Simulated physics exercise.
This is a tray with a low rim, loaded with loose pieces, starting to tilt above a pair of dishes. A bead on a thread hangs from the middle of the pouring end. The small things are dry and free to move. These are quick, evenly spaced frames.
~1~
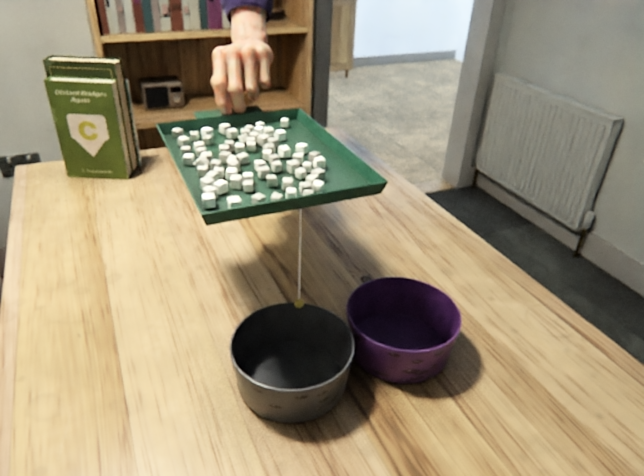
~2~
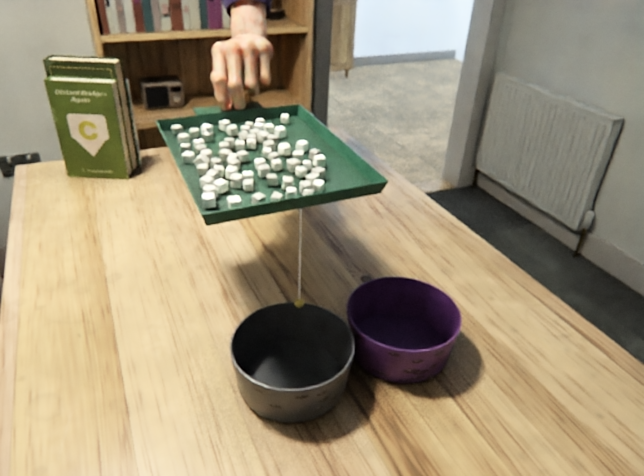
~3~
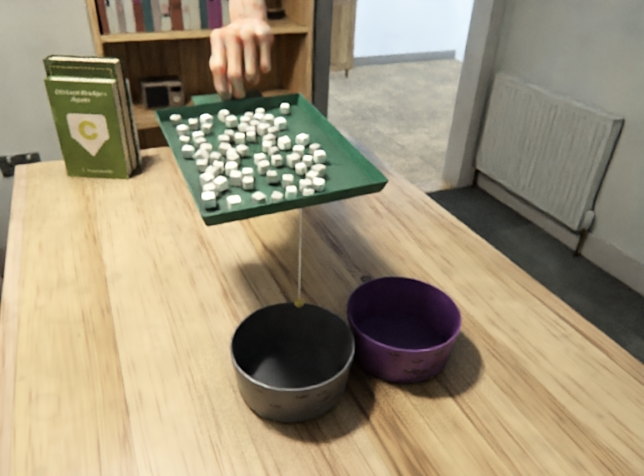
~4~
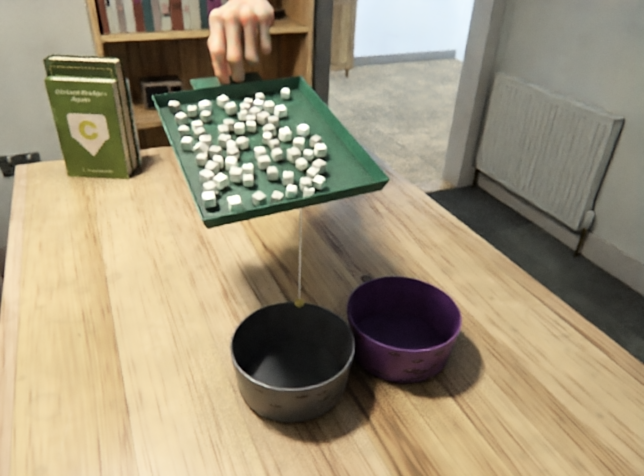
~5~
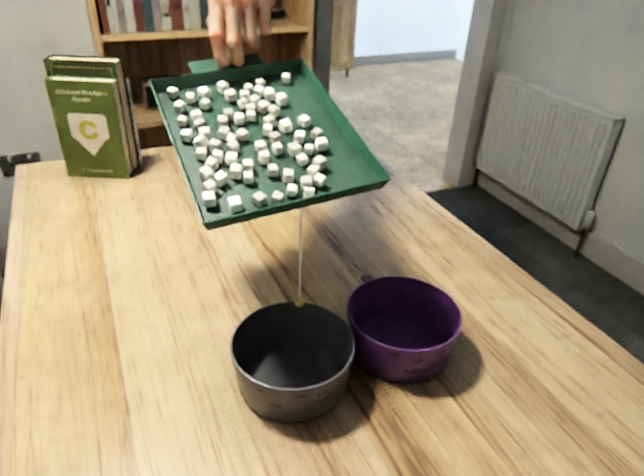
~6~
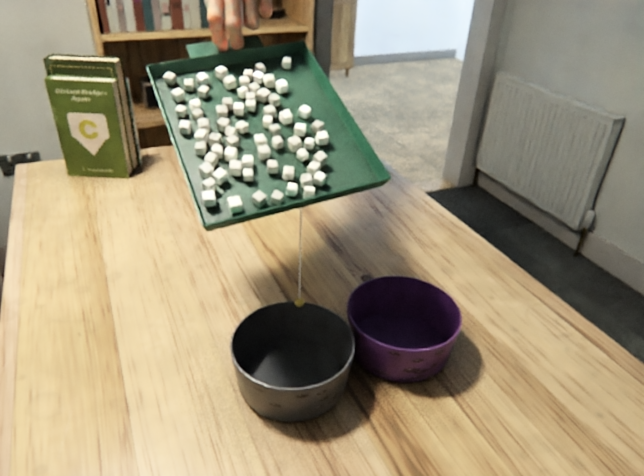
Green tray of small white cubes tilting steadily as a hand raises its far end above a grey dish and a purple dish.
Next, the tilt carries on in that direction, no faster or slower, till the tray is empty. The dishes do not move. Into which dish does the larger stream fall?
Fuller: The left dish.
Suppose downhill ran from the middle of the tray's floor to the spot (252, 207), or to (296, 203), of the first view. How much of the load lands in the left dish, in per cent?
The first gives 50 %, the second 60 %.
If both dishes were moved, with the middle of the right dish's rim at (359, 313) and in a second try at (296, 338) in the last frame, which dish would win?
One: The left-hand dish. Two: The right dish.
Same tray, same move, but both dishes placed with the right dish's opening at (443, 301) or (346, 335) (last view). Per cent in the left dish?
About 40 and 60 per cent.
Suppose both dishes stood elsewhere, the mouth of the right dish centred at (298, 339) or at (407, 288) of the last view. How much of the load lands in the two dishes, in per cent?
The first gives 80 %, the second 20 %.
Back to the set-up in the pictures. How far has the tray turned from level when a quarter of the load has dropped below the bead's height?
At about 120°.
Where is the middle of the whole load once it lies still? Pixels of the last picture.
Around (277, 390).
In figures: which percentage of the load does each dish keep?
About: Left dish 50, right dish 0 per cent.
Just after the last frame, tray tipped steeply; every one on the tray.
A moment on, tray tipped past a quarter turn; the larger part on the tray; just a few in the left dish; just a few in the right dish; about a tenth outside both; about a tenth in the air.
Further on, tray tipped past a quarter turn; roughly half in the left dish; just a few in the right dish; roughly half outside both.
When it is over, tray tipped past a quarter turn; roughly half in the left dish; just a few in the right dish; roughly half outside both.
